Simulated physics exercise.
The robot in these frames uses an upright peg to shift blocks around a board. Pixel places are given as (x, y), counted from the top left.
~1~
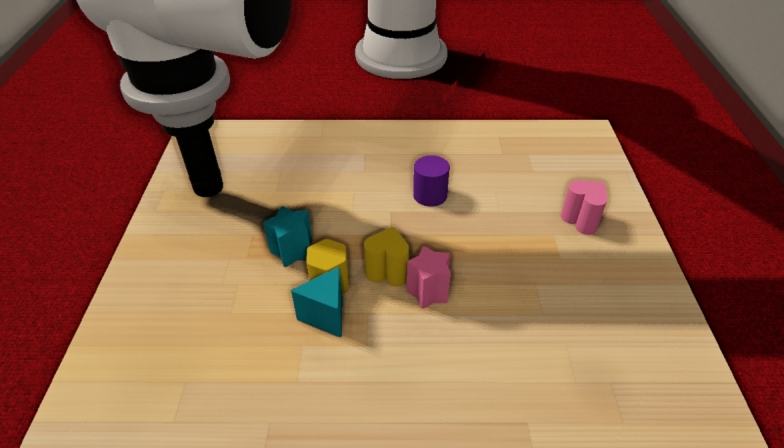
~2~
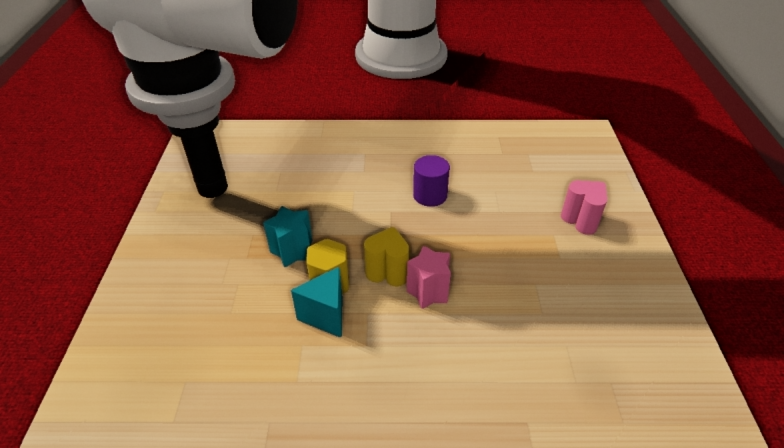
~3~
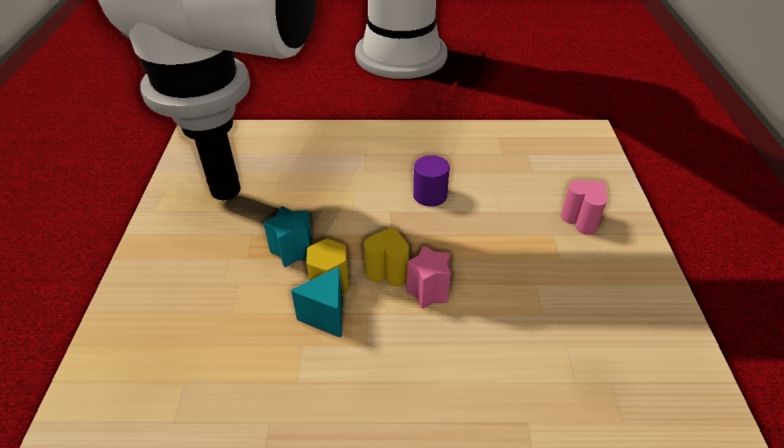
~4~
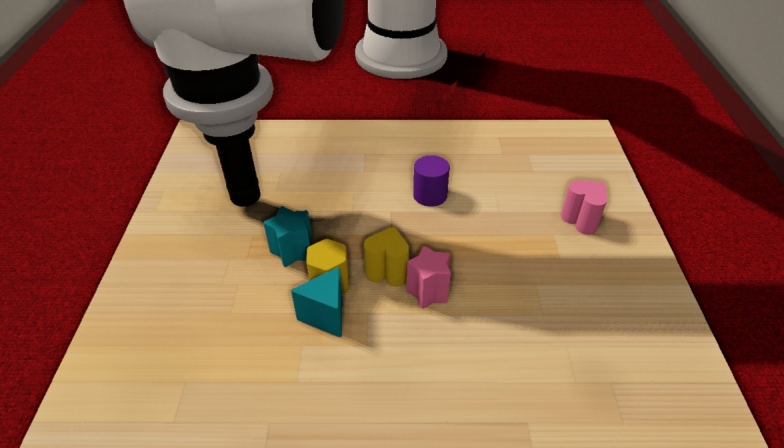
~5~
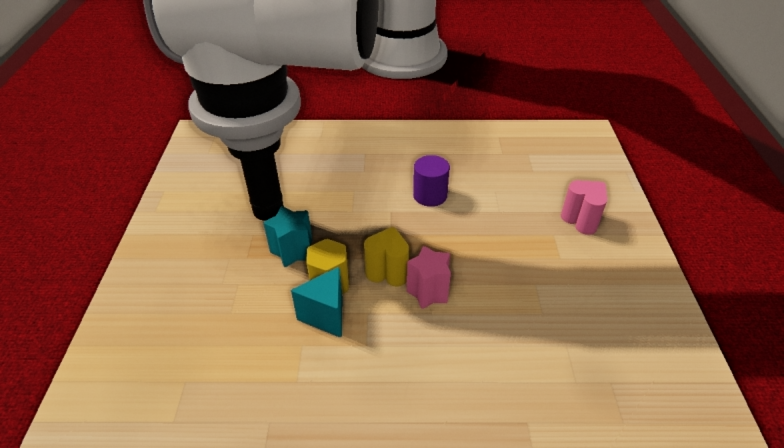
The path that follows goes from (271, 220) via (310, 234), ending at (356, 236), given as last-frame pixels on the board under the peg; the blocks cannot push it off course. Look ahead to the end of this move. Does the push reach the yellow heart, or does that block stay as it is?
Answer: Unmoved.
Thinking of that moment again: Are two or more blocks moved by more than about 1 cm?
Going by the path, no.
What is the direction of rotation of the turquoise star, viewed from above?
Watching from overhead, you'd notice the turquoise star rotating clockwise.
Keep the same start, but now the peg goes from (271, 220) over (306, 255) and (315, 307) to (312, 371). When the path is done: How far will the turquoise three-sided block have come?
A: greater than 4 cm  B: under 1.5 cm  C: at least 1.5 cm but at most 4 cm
Option A.
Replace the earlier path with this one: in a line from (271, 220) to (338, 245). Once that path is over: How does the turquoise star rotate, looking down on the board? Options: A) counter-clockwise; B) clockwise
My answer is option B.
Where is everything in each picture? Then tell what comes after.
Lower end of the peg at (209, 189), tops of blocks, turquoise star at (288, 221), yellow heart at (388, 243), in the first frame.
Peg at (213, 189), blocks as before, in the second frame.
Peg at (226, 192), blocks as before, in the third frame.
Peg at (246, 198), blocks as before, in the fourth frame.
Peg at (269, 211), turquoise star at (288, 221), yellow heart at (388, 243), in the fifth frame.
The first path, step by step. Halfway along, peg at (308, 225); turquoise star at (297, 231), turned 45° clockwise.
At the end, peg at (355, 228); turquoise star at (298, 232), turned 55° clockwise; yellow heart not moved.
